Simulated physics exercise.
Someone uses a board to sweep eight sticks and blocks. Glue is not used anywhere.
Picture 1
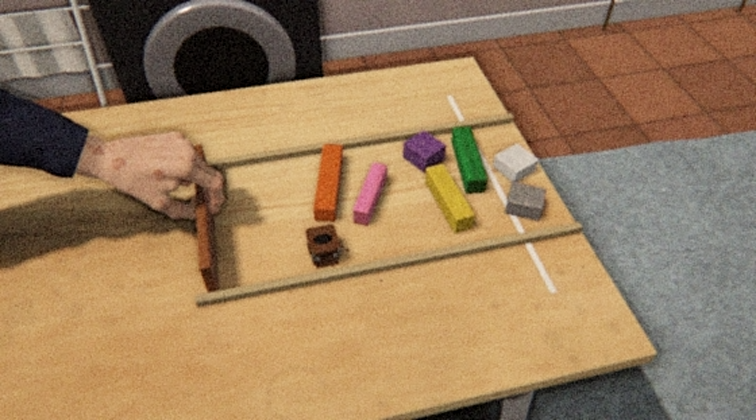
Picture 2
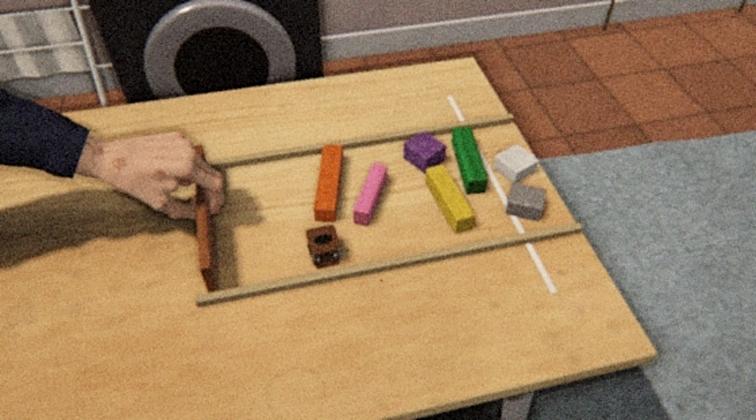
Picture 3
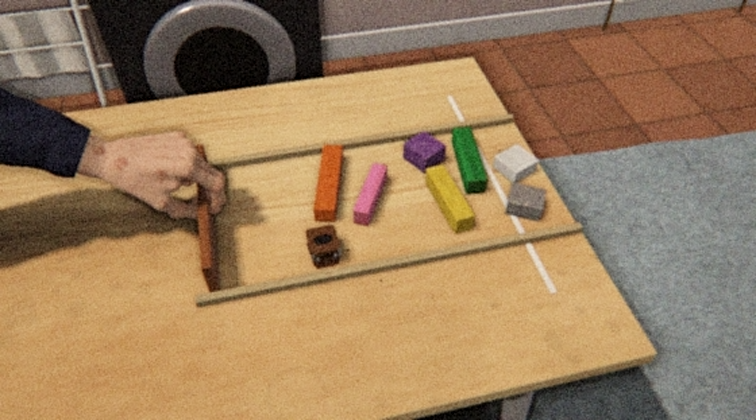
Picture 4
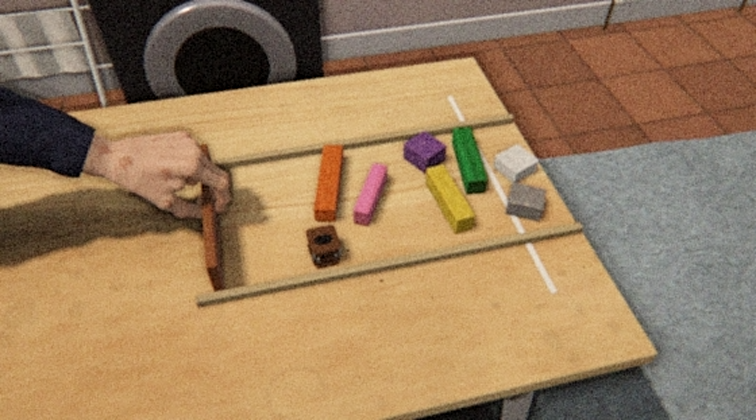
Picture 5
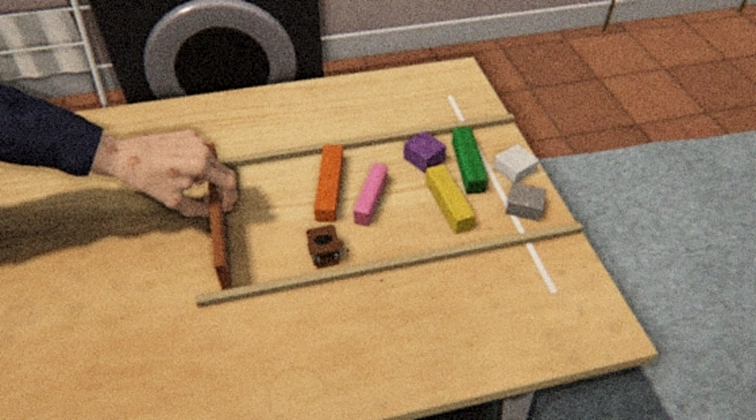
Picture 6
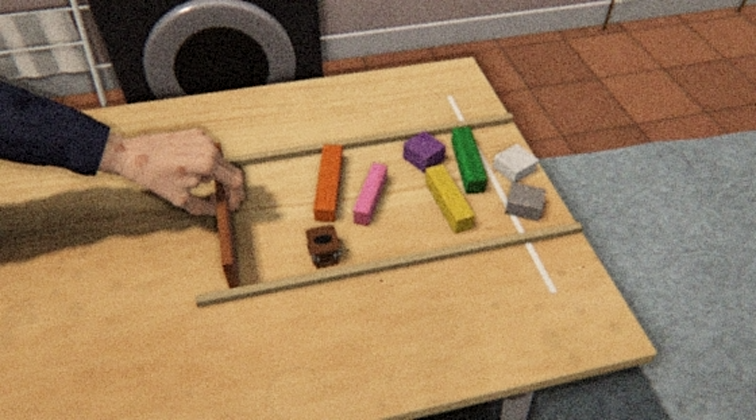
At the start, a hand holds a brown board upright at the left of a wooden table, with colourful sticks and blocks lying between two thin rails. The hand then slides the board a short way right, towards the orange bar, touching none of the pieces, which stay still.
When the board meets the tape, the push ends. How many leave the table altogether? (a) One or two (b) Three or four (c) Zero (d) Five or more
Three or four (b).
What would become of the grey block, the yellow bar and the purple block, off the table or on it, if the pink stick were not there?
The grey block goes over; the yellow bar survives; the purple block is kept.
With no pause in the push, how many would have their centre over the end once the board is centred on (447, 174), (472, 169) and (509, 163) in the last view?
0, 1, 4.
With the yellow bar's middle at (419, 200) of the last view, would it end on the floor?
I reckon from there it stays aboard.
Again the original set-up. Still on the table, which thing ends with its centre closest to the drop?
Yellow bar.
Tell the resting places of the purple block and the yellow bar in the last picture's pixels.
About (509, 136), and the other about (546, 185).
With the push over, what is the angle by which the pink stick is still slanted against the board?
It comes to around 5 degrees.
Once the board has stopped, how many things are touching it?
2 end up touching it.
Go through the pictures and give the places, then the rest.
In the first frame, white block (515, 163); grey block (526, 201); green stick (469, 159); board (205, 215); tape (493, 179).
In the second frame, grey block (526, 202); brown case (324, 247).
In the third frame, green stick (469, 159); board (206, 214).
In the fourth frame, white block (516, 164); orange bar (329, 182).
In the fifth frame, grey block (526, 202); pink stick (371, 194).
In the sixth frame, white block (515, 163); grey block (525, 202); green stick (469, 159); board (225, 211); tape (493, 179).
Early on, none off yet; white block at rest near (515, 163); grey block at rest near (525, 202); green stick at rest near (469, 159).
A while later, none off yet; white block travelled about its own width near (539, 163); grey block travelled a little near (540, 198); green stick travelled a little near (511, 153).
Finally, the number that fall off is three or four; lost, green stick, grey block and white block.
